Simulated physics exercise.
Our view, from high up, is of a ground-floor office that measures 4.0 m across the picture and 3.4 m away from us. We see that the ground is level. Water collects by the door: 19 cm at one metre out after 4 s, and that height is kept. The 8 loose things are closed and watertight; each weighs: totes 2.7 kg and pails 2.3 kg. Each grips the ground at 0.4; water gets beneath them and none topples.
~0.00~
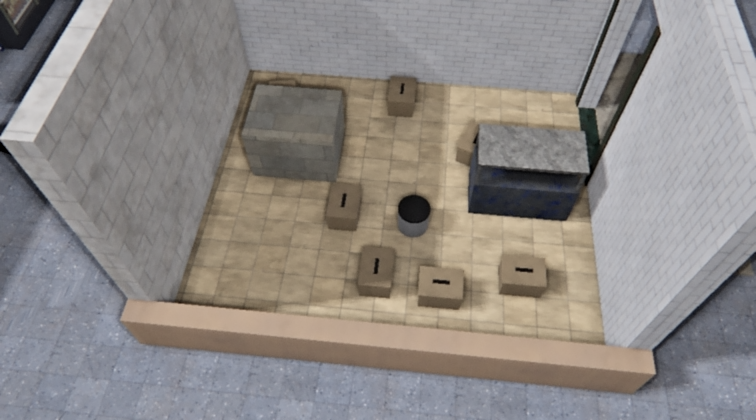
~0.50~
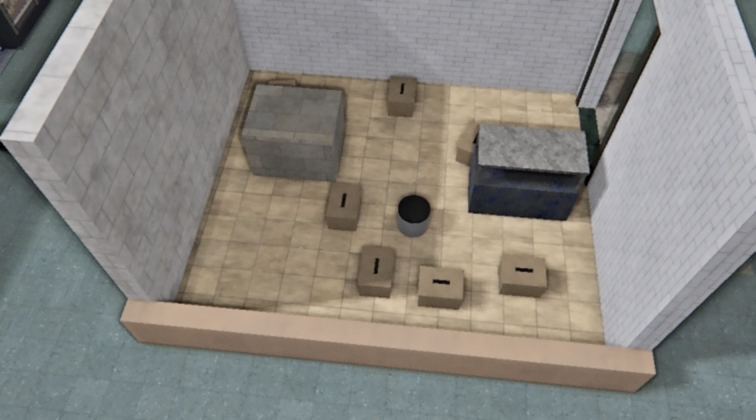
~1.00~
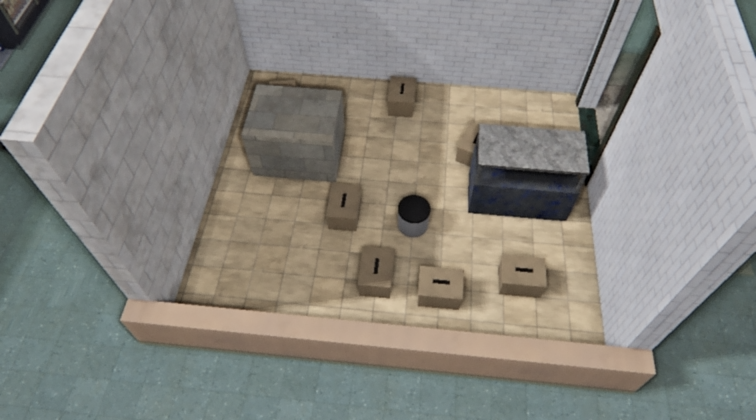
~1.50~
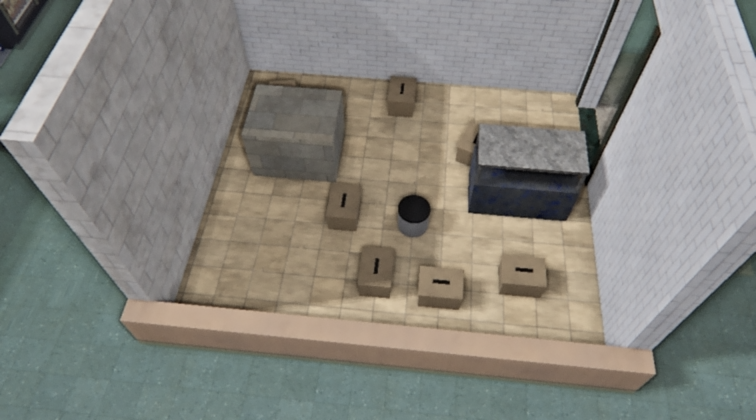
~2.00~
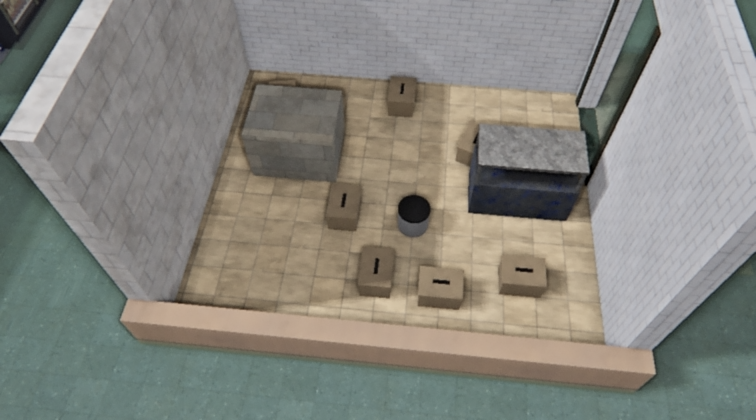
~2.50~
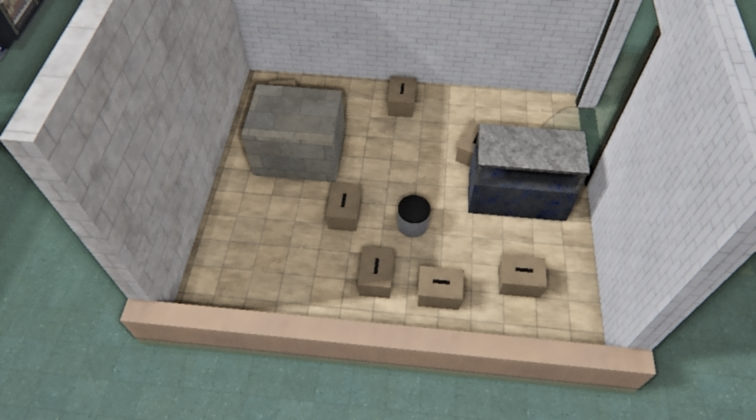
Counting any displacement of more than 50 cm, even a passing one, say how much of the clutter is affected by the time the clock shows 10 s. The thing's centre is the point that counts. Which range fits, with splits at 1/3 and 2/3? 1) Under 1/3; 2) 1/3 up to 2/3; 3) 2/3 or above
1/3 up to 2/3.
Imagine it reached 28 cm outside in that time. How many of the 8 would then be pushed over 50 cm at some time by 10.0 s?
Then 7 of them.
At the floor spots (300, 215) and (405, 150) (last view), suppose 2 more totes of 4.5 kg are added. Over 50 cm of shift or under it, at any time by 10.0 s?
In turn: Under, over.
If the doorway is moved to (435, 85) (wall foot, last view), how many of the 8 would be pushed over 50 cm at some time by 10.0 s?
Then it comes to 7.
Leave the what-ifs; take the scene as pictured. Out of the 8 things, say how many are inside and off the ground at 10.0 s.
The count is 5.
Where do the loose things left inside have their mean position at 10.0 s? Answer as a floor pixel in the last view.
Around (375, 257).
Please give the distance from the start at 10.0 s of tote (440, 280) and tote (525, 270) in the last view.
In turn: 20 cm, 0 cm.
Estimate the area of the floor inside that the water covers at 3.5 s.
Wet: Near 2.0 m2.
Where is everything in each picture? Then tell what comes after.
A tote at (524, 270) rests on the ground; a tote at (344, 201) rests on the ground; water covers 0.0 m2; 0 of 8 have shifted, in the first frame.
A tote at (524, 270), on the bottom; a tote at (344, 201), on the bottom; water covers 0.0 m2; 0 of 8 have shifted, in the second frame.
A tote at (524, 270) rests on the ground; a tote at (344, 201) rests on the ground; 0.0 m2 under water; 0 of 8 have shifted, in the third frame.
A tote at (524, 270), on the bottom; a tote at (344, 201) rests on the ground; 0.0 m2 under water; 0 of 8 have shifted, in the fourth frame.
A tote at (524, 270), on the bottom; a tote at (344, 201), on the bottom; water covers 0.0 m2; 0 of 8 have shifted, in the fifth frame.
A tote at (524, 270) rests on the ground; a tote at (344, 201), on the bottom; 0.3 m2 under water; 0 of 8 have shifted, in the sixth frame.
After 3.5 s 0 of 8 are over 50 cm from their spots; 0 afloat.
After 4.5 s 1 of 8 are over 50 cm from their spots; 0 afloat.
After 7.0 s 4 of 8 are over 50 cm from their spots; 3 afloat.
After 10.0 s 5 of 8 are over 50 cm from their spots, and 5 have been at some point; 5 afloat.
